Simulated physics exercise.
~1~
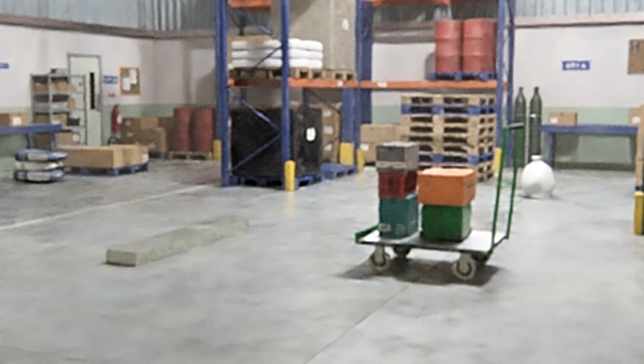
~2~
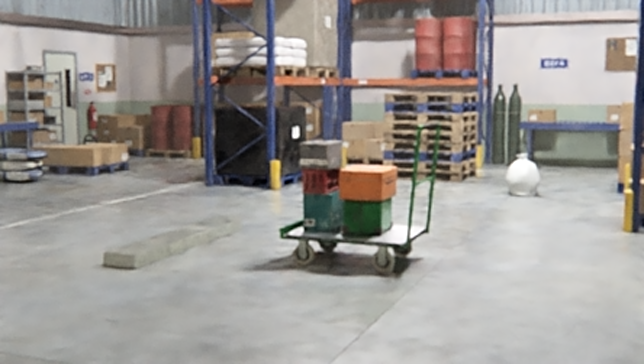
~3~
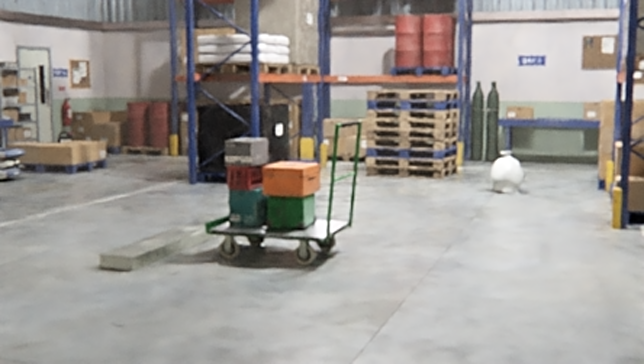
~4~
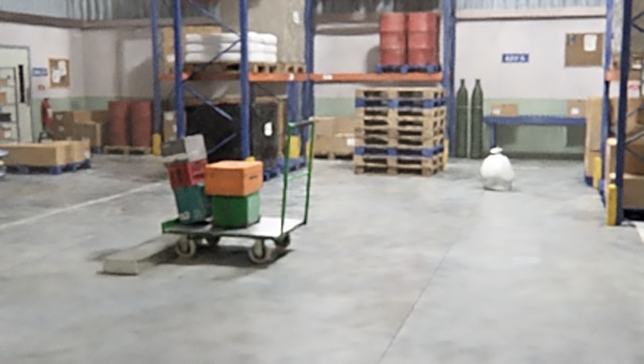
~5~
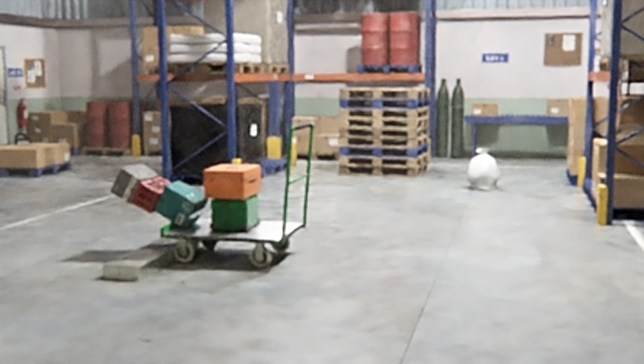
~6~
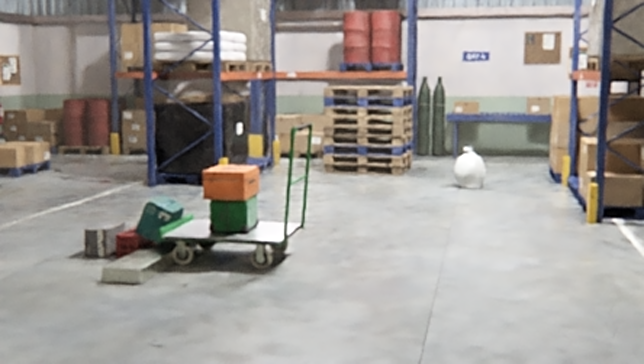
A warehouse with blue and orange racks, red drums and stacked pallets is seen from across its grey concrete floor by a slightly drifting camera. A green-framed platform trolley carries a grey parcel atop a red crate and a teal parcel on the left, beside an orange toolbox on a green suitcase. It rolls left toward a low beam on the floor and stops abruptly against it. The left stack leans and topples over the front edge, spilling onto the floor around the beam. The teal parcel ends upside down, while the orange toolbox and green suitcase stay stacked on the deck.
